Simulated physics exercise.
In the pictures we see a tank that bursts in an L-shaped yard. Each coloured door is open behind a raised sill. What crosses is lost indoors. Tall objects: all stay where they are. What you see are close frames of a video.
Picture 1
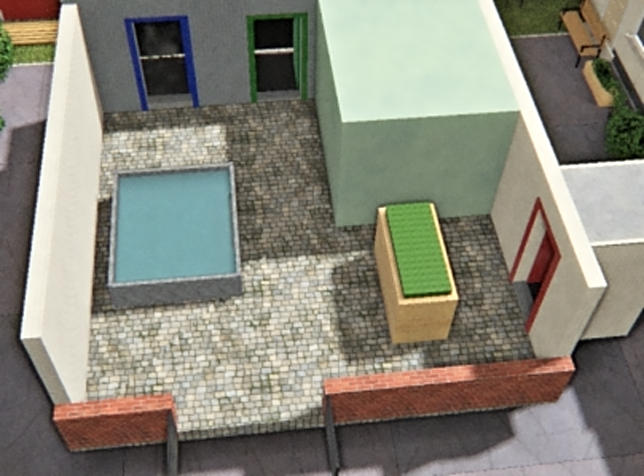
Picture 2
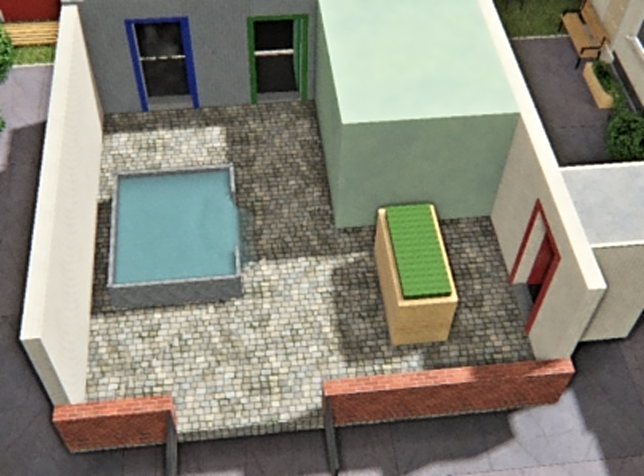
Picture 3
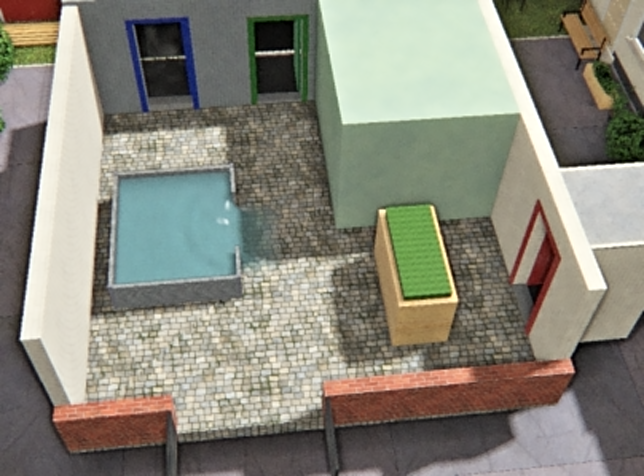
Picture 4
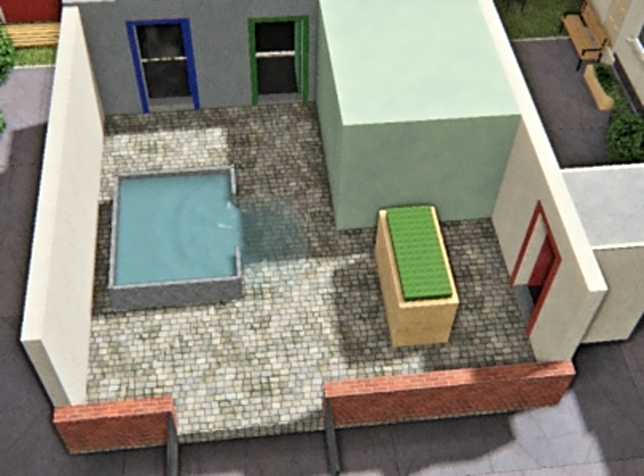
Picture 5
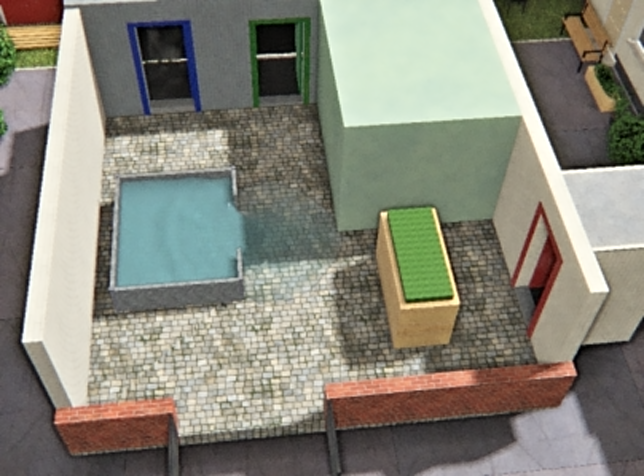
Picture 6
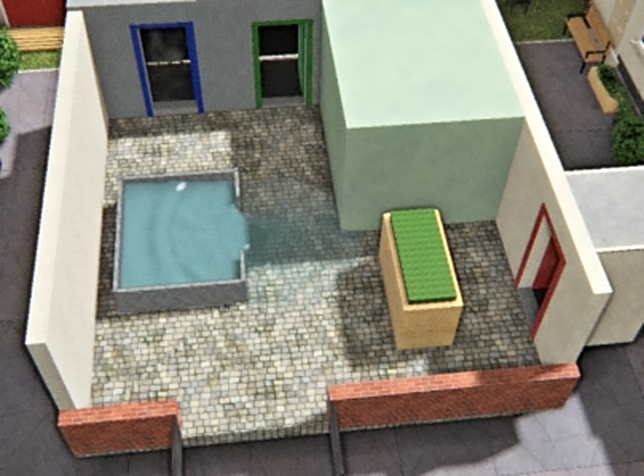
Water in a raised square tank pours through a side gap and spreads rightward across the paving.
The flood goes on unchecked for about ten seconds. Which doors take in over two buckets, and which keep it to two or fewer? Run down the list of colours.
At the end, green door: Surpasses it, red door: Surpasses it, blue door: Never surpasses it.
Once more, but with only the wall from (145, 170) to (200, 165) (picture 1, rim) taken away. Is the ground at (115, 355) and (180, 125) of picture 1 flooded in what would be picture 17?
The first spot is spared, the second swamped.
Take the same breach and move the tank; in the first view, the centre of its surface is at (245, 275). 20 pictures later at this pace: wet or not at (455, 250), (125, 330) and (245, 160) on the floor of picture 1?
In order, the three spots end up waterlogged, untouched and waterlogged.
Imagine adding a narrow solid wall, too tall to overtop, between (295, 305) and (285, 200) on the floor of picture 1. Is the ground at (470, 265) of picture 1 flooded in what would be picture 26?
Result: Parched.
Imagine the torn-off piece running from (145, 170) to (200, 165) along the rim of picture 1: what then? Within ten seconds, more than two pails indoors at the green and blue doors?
To my mind the green door tops the limit, and the blue door tops the limit.
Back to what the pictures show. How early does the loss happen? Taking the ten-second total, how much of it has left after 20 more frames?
Working it through, I arrive at 20 per cent.
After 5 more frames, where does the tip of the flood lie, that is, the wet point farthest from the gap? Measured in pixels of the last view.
My guess is roughly (467, 237).
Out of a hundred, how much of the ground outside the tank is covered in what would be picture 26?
That works out to some 50 in a hundred.
A moment on, water covers 20 % of the floor; the green door not reached, the red door not reached, the blue door not reached.
Next, water covers 30 % of the floor; the green door wet at the sill, nothing in, the red door not reached, the blue door not reached.
Then, water covers 50 % of the floor; the green door over two buckets in, the red door wet at the sill, nothing in, the blue door wet at the sill, nothing in.
Later, water covers 80 % of the floor; the green door far over two buckets in, the red door under two buckets in, the blue door wet at the sill, nothing in.
In the end, water covers 95 % of the floor; the green door far over two buckets in, the red door over two buckets in, the blue door wet at the sill, nothing in.
